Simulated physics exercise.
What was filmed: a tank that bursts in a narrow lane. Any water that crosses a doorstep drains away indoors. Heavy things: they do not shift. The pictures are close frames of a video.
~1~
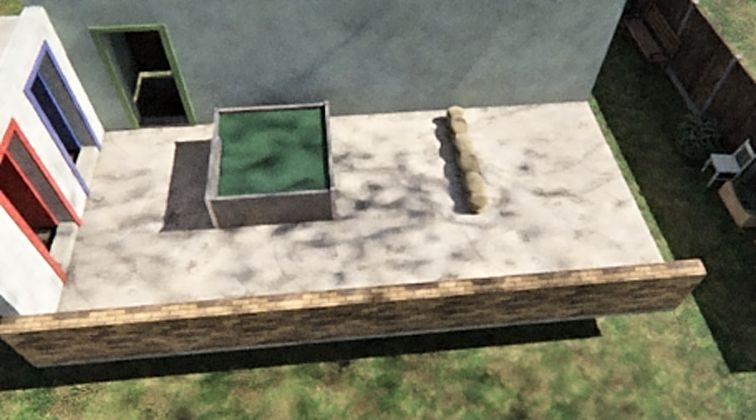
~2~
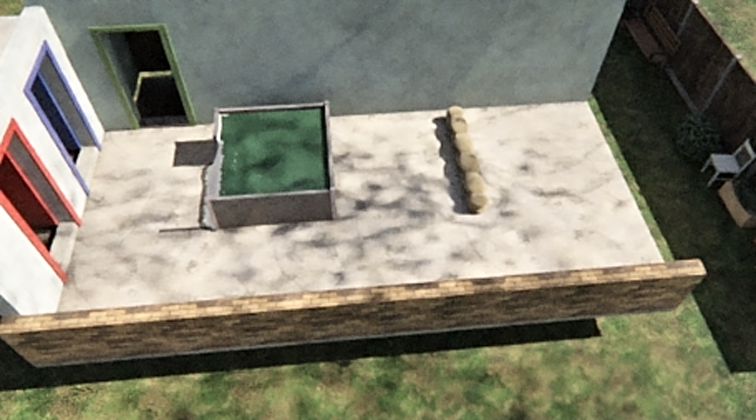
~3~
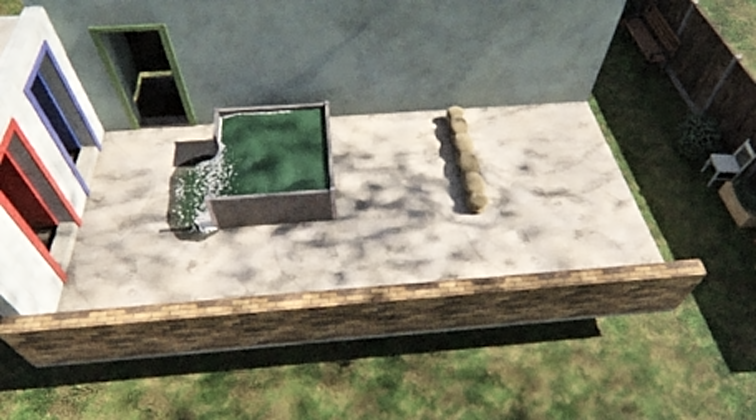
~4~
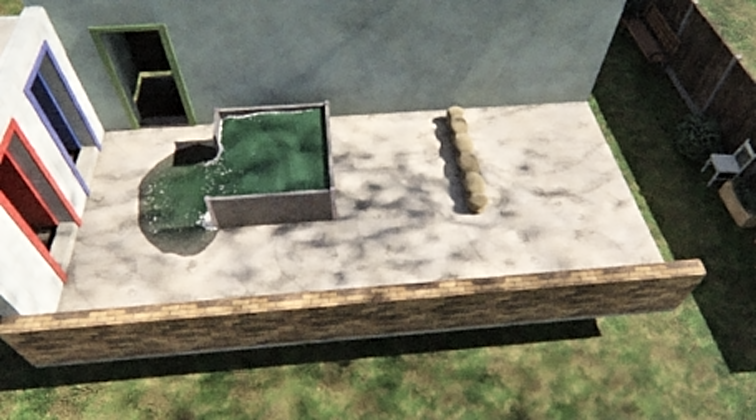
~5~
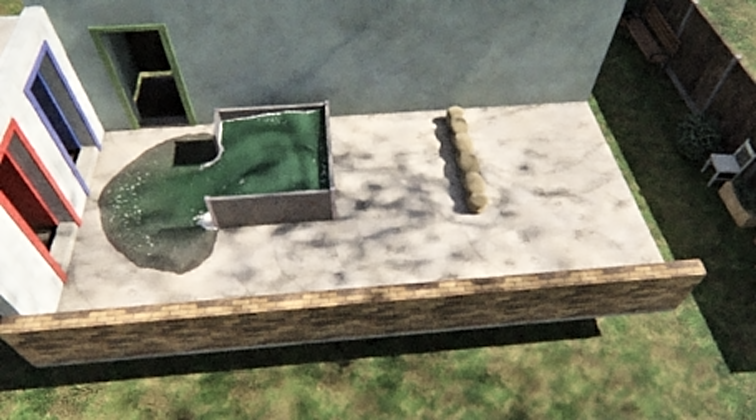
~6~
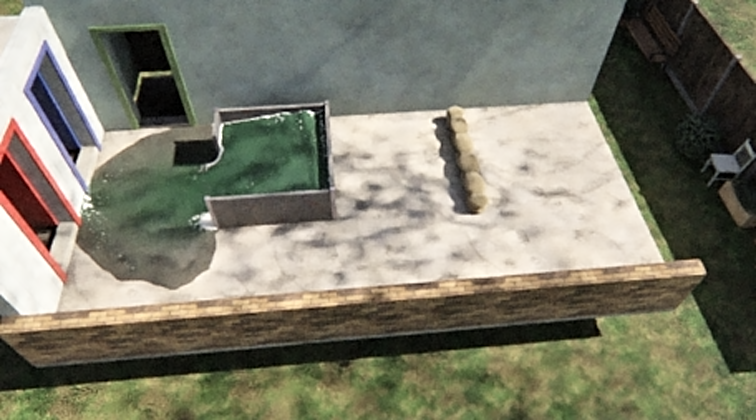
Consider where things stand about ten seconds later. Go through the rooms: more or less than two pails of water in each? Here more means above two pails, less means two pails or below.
Red door: More; blue door: More; green door: More.
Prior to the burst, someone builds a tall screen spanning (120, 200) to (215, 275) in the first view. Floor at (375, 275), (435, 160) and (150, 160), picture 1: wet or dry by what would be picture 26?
The first is inundated, the second still bare and the third inundated.
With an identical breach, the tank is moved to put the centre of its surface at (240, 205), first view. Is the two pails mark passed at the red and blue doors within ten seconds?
Red tops the mark, blue misses the mark.
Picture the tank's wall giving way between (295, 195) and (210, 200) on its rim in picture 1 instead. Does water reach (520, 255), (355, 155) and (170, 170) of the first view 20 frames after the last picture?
Submerged, bone-dry, submerged.
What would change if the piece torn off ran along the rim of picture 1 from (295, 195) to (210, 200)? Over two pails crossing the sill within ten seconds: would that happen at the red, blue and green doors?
Red stays within it, blue stays within it, green exceeds the limit.
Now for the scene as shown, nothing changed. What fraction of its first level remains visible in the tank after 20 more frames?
It comes to some 30 percent.
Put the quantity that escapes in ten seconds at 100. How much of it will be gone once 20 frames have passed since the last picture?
Close to 50 per cent, I'd say.
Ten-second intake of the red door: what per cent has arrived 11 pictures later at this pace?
I make it 60 per cent.
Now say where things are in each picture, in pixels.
The first picture shows the open tank at (272, 152) is whole and still.
In the second picture, the front is at a hidden place, out from the gap at (220, 186).
In the third picture, the front is at (182, 235), out from the gap at (220, 187).
In the fourth picture, water pours out at (220, 188) and has run to (146, 183).
In the fifth picture, water pours out at (220, 187) and has run to (108, 191).
In the sixth picture, water pours out at (220, 187) and has run to (78, 233).
A moment on, water covers 20 % of the floor; the red door under two buckets in, the blue door over two buckets in, the green door wet at the sill, nothing in.
Next, water covers 25 % of the floor; the red door over two buckets in, the blue door over two buckets in, the green door under two buckets in.
Then, water covers 40 % of the floor; the red door far over two buckets in, the blue door far over two buckets in, the green door under two buckets in.
Later, water covers 70 % of the floor; the red door far over two buckets in, the blue door far over two buckets in, the green door over two buckets in.
In the end, water covers 85 % of the floor; the red door far over two buckets in, the blue door far over two buckets in, the green door far over two buckets in.
